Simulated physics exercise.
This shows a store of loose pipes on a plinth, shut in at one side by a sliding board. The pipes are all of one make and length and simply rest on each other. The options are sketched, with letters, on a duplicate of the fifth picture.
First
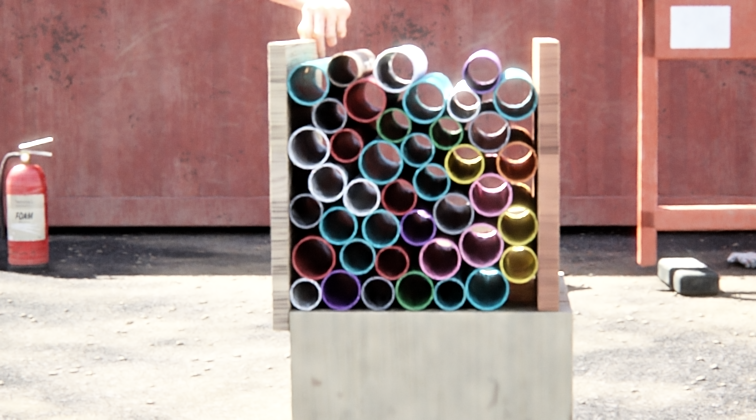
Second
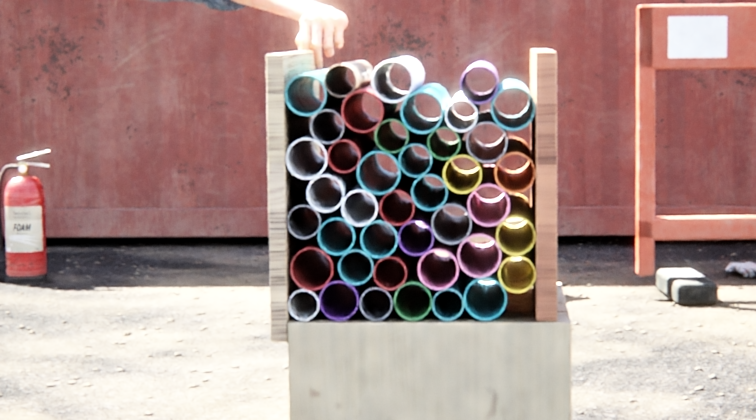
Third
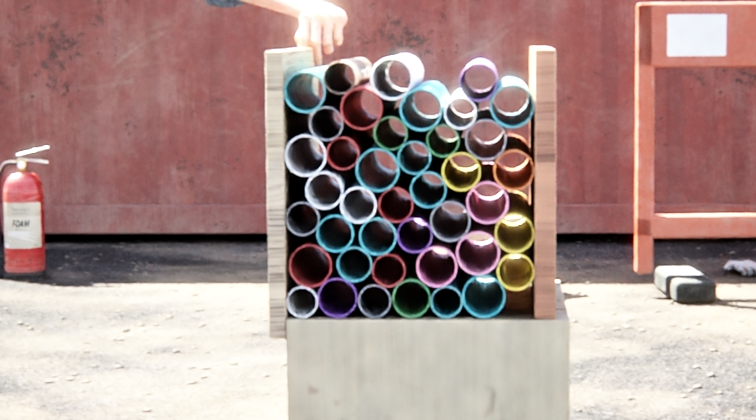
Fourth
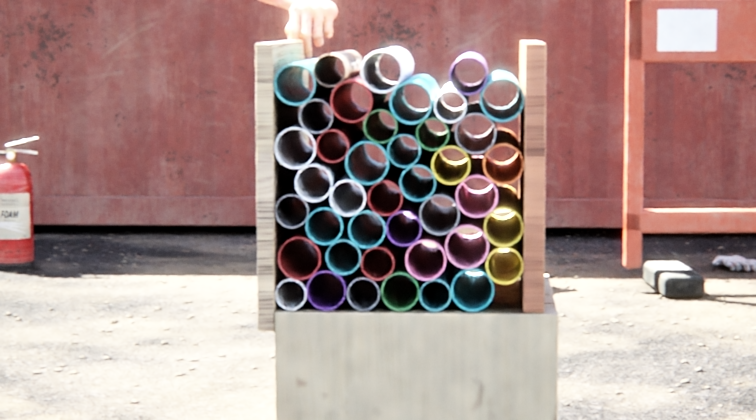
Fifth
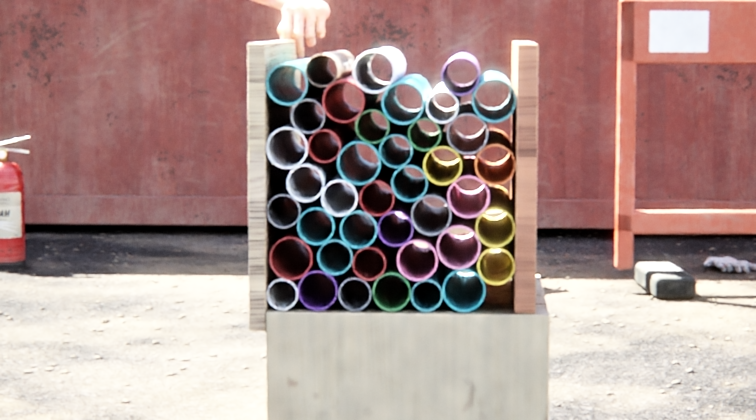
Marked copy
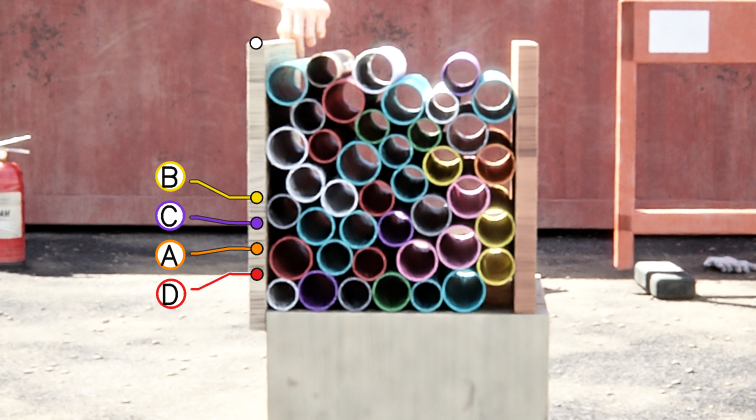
In this clip, a hand rests at the top of the left board beside a stack of colourful pipes on a pale plinth, while the view shifts slightly and the pipes show no clear movement against one another.
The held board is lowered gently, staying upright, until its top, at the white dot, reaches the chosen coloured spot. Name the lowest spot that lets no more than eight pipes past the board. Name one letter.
Down to C.
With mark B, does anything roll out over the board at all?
Yes.
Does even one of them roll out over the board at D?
Yes, at D.
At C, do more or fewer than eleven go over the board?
It loses fewer than eleven.
On the marked copy, A at (257, 249); B at (257, 198); C at (257, 223); D at (257, 274); the white dot at (256, 43).
With C. Early on, top of the board (266, 120).
Further on, top of the board (266, 206).
At the end, top of the board (266, 223), about four out over the board.
As for the rest, A more than eight out over the board; B three out over the board; D more than eight out over the board.
